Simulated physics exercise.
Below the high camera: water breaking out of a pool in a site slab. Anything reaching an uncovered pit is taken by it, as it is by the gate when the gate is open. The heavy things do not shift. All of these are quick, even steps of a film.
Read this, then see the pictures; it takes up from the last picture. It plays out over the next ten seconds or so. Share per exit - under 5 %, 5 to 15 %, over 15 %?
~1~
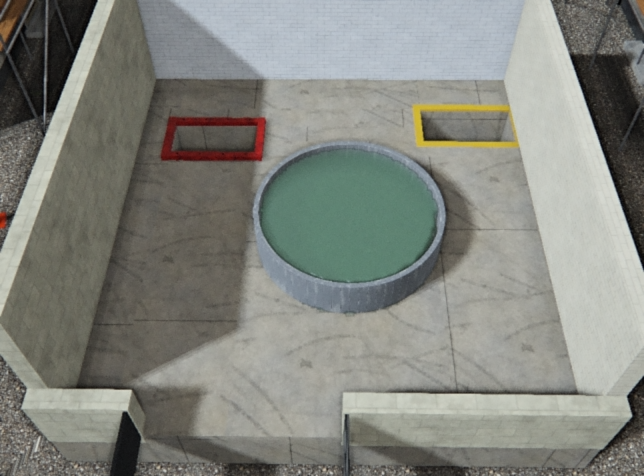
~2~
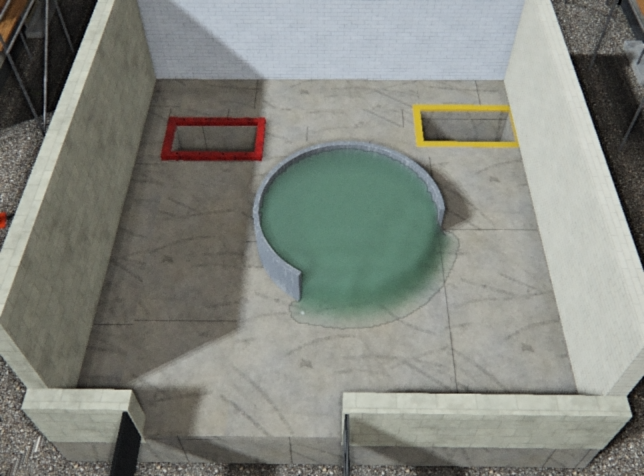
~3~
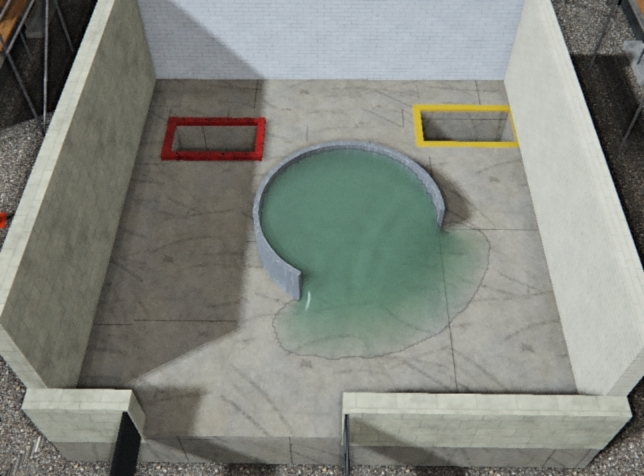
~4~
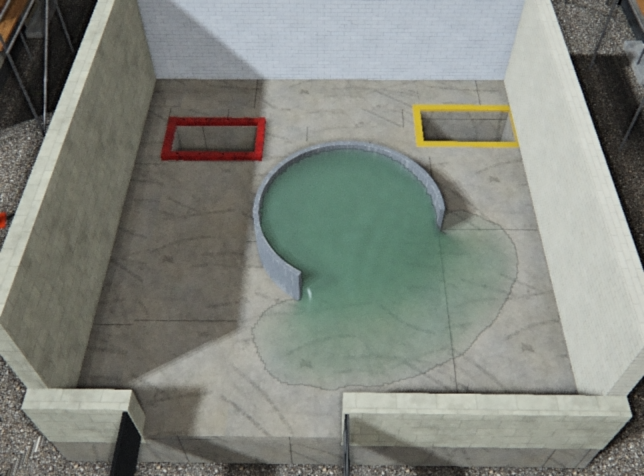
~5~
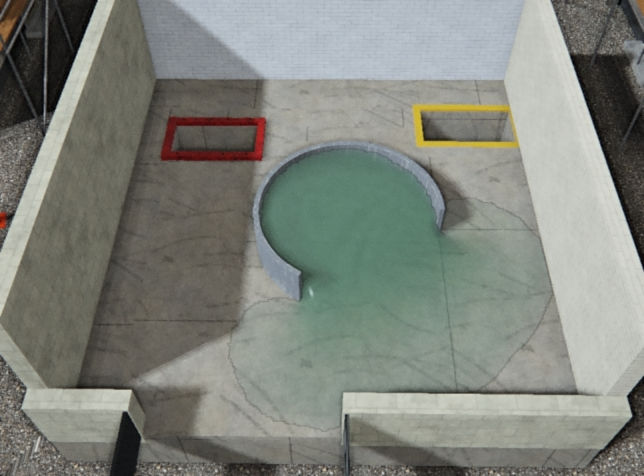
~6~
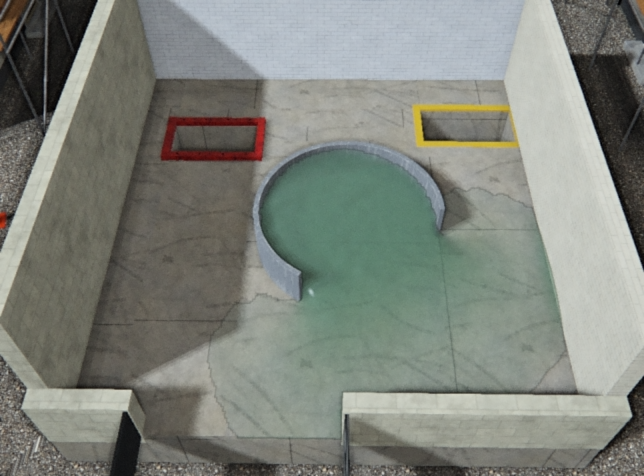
Gate: Over 15 %. Yellow pit: Over 15 %. Red pit: Under 5 %.
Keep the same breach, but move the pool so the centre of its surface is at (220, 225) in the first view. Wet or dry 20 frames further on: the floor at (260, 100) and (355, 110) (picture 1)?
Outcome, point 1 then point 2: Unwetted / unwetted.
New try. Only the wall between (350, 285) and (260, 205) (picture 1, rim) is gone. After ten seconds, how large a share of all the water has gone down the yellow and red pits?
In percent: Yellow 2, red 0.
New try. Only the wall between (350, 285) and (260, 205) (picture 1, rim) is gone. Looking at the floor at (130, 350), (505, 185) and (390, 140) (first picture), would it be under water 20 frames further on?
First spot submerged, second spot spared, third spot spared.
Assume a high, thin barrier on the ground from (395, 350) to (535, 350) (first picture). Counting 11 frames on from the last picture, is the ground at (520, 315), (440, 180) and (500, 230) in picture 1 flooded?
Taking the three spots in the order asked, they are waterlogged, bone-dry and waterlogged.
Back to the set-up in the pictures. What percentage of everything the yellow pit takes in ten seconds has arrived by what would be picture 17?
Near 0 in a hundred.
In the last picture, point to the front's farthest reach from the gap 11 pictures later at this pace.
The front's farthest point is close to (100, 415).
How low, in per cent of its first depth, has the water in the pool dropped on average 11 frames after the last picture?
I'd put it close to 38 percent.
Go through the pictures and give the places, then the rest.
The first picture shows the pool at (349, 212) is whole and still.
In the second picture, water pours out at (396, 291) and has run to (444, 234).
In the third picture, the front is at (477, 234), out from the gap at (396, 294).
In the fourth picture, water pours out at (396, 294) and has run to (496, 231).
In the fifth picture, water pours out at (396, 295) and has run to (541, 251).
In the sixth picture, the front is at a hidden place, out from the gap at (395, 295).
A moment on, water covers 30 % of the floor; the gate 3 %, the yellow pit 0 %, the red pit 0 %.
Next, water covers 30 % of the floor; the gate 8 %, the yellow pit 0 %, the red pit 0 %.
Then, water covers 40 % of the floor; the gate 12 %, the yellow pit 1 %, the red pit 0 %.
Later, water covers 60 % of the floor; the gate 19 %, the yellow pit 13 %, the red pit 0 %.
In the end, water covers 85 % of the floor; the gate 26 %, the yellow pit 21 %, the red pit 0 %.
